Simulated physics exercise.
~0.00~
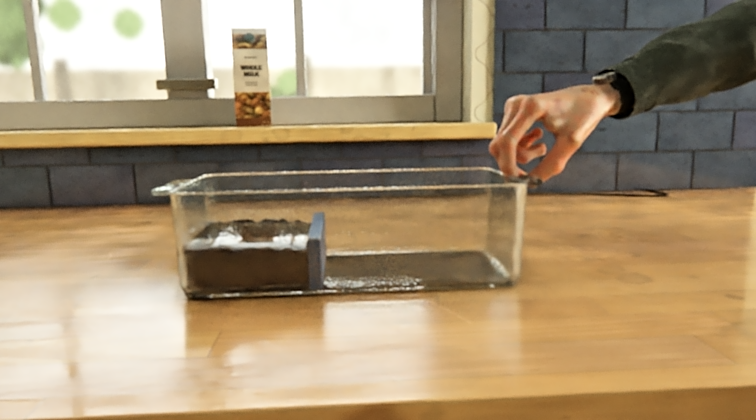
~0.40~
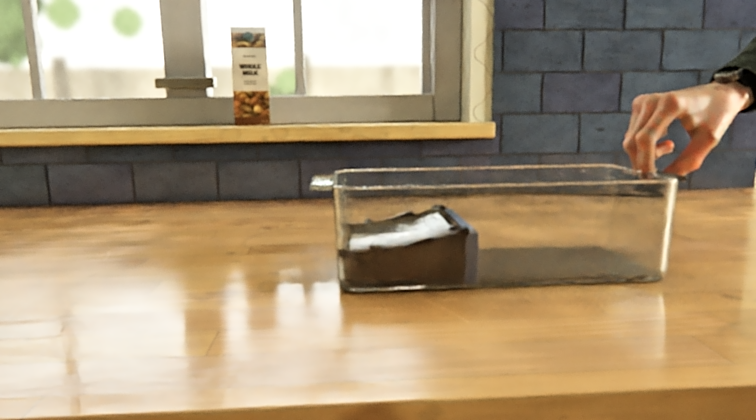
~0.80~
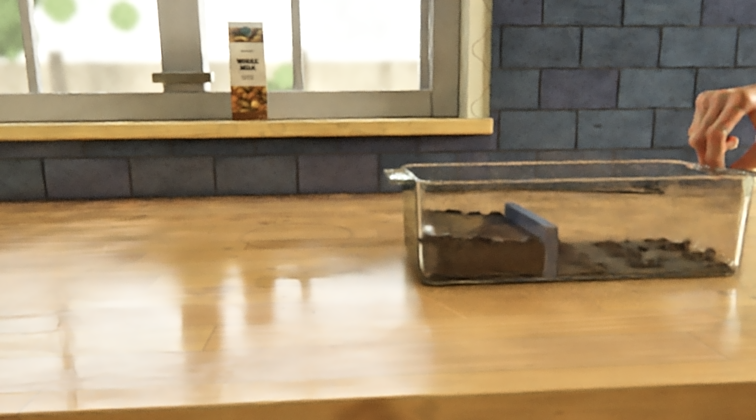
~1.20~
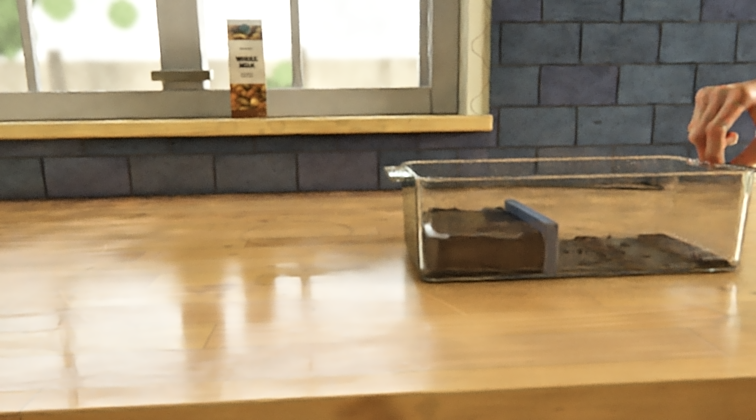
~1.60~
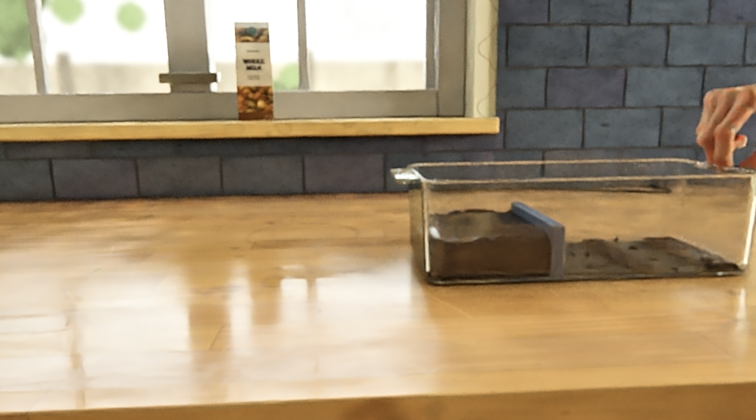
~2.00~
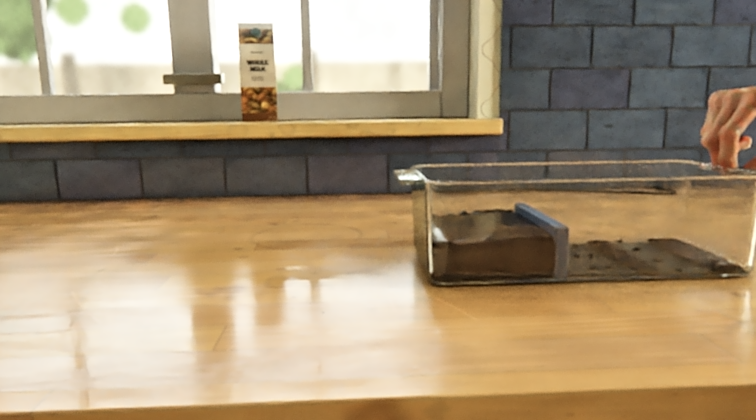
On a wooden worktop, a hand pulls a clear box right, and some dark coffee crosses the wall.
